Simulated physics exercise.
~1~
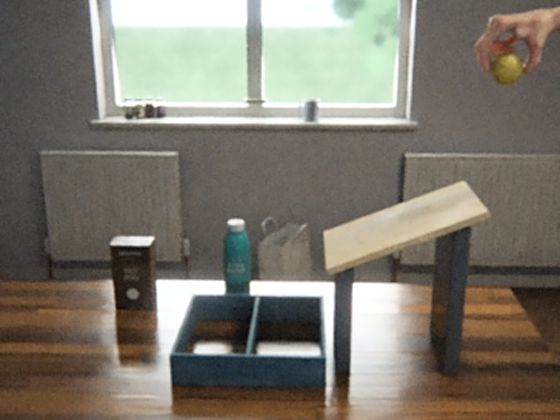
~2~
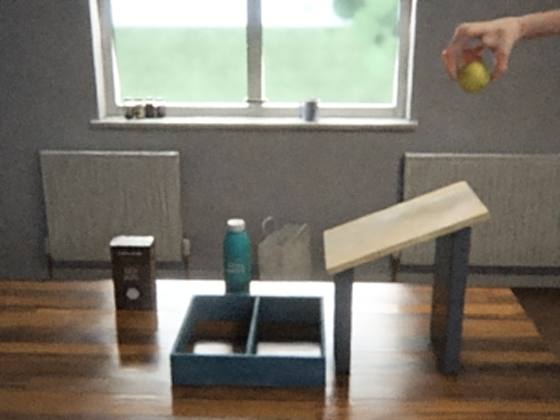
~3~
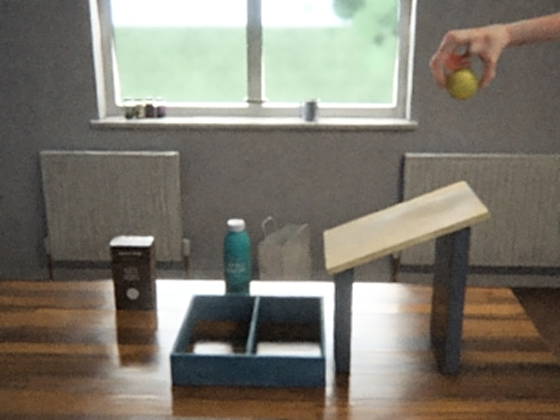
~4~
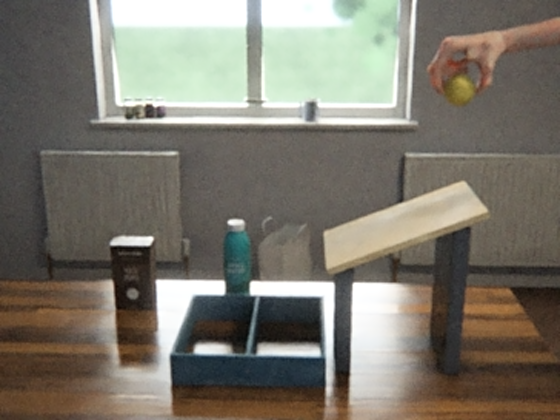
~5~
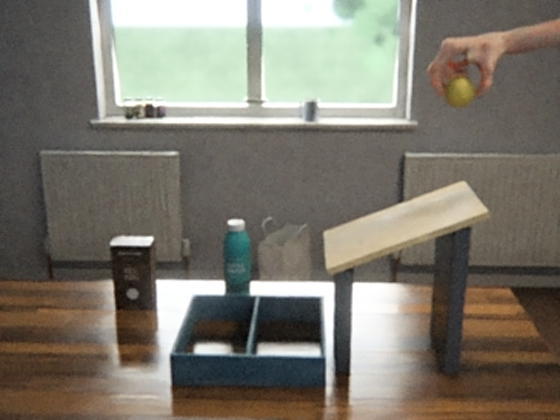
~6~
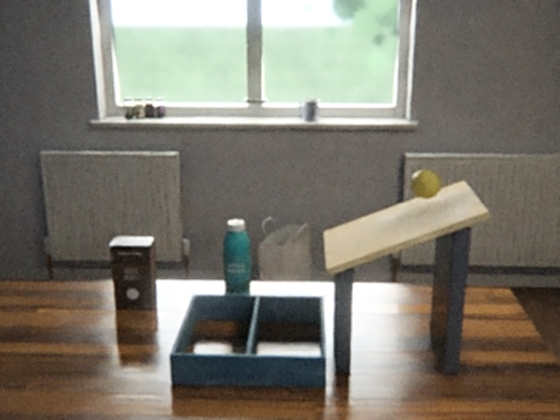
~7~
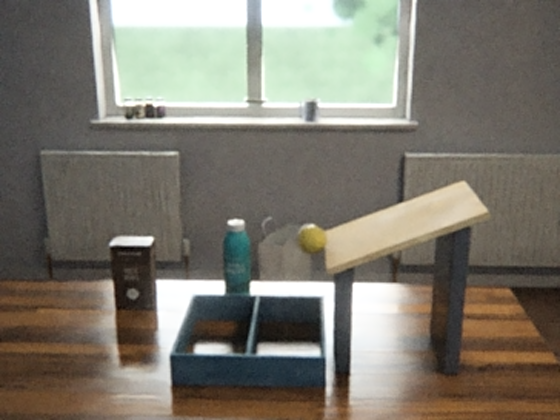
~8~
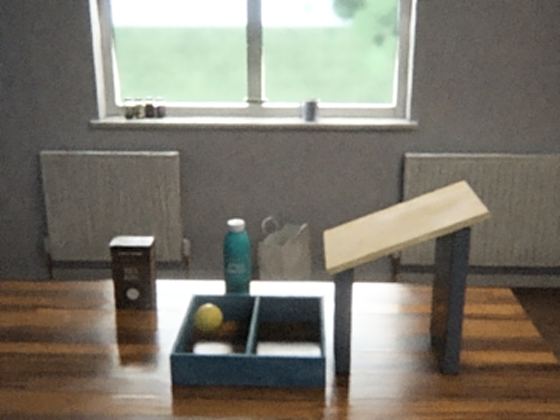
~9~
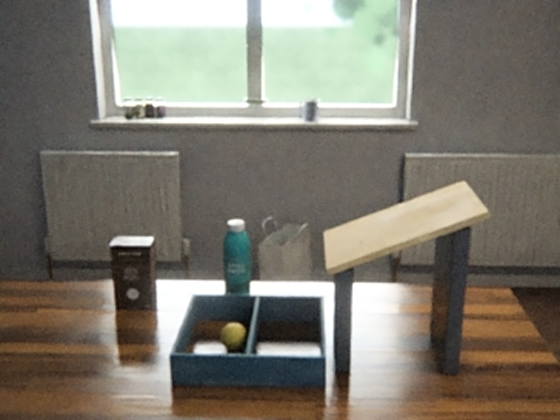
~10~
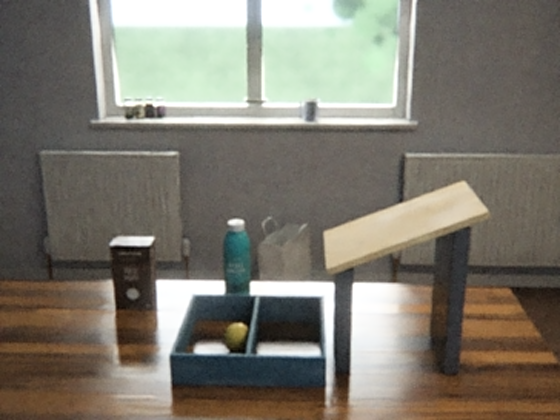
On a wooden table by a window, a hand releasing a yellow lemon that rolls down a sloped board into a divided tray's farther bay.
